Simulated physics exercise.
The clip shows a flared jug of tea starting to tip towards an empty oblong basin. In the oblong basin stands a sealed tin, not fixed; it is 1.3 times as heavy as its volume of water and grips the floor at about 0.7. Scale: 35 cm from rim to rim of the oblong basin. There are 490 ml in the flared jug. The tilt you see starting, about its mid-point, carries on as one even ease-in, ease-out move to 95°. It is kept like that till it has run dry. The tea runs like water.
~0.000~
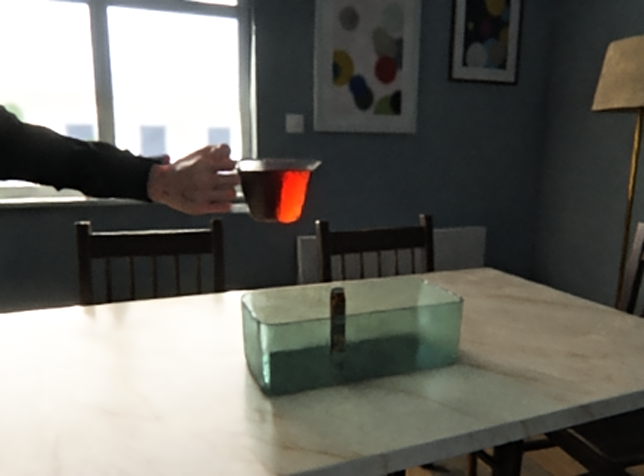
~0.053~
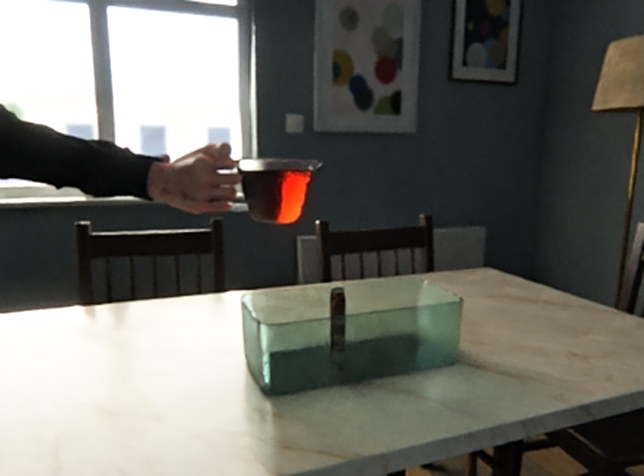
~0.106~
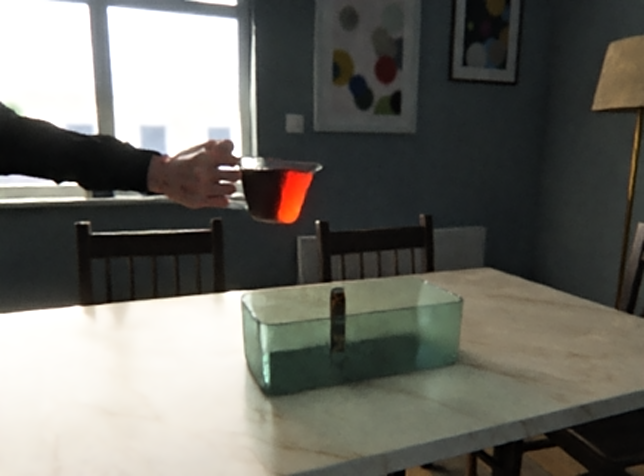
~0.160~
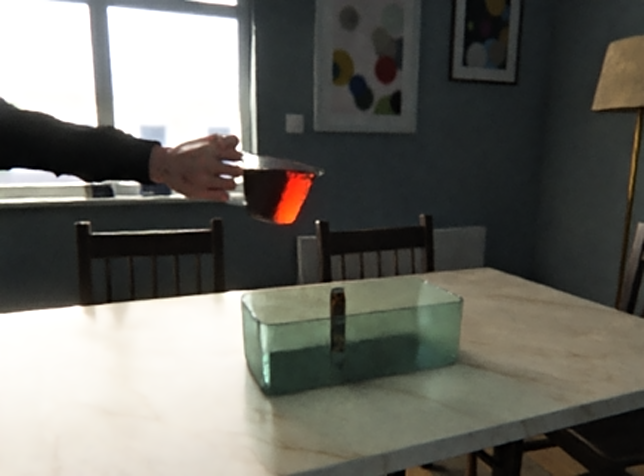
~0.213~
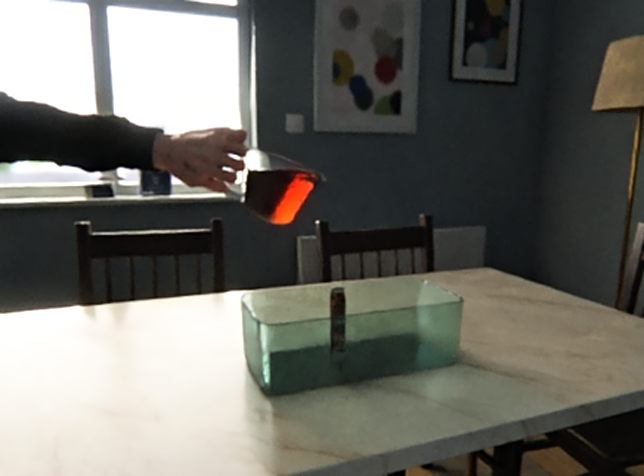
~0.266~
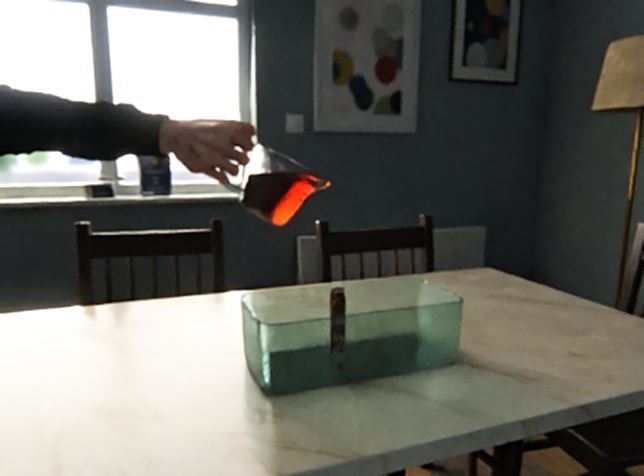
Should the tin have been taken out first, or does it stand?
It stays up.
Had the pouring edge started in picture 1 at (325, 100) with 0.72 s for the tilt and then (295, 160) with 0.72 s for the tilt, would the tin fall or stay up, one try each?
First it remains upright; then it goes over.
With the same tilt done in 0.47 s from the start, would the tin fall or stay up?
The tin remains upright.
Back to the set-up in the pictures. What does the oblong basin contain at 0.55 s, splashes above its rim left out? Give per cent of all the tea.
About 22 per cent.
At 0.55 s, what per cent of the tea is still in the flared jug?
Some 40 per cent.
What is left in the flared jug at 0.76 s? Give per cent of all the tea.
Near 5 in a hundred.
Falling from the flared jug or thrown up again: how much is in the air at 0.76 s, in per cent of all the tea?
About 18 per cent.
By 0.55 s the tilt is 83° and 40 per cent is still to pour; the tin stands where it began.
By 0.76 s the tilt is 95° and 5 per cent is still to pour; the tin stands where it began.
By 0.98 s the tilt is 95° and 0 per cent is still to pour; the tin stands where it began.
By 1.22 s the tilt is 95° and 0 per cent is still to pour; the tin stands where it began.
At rest the tin stands where it began.
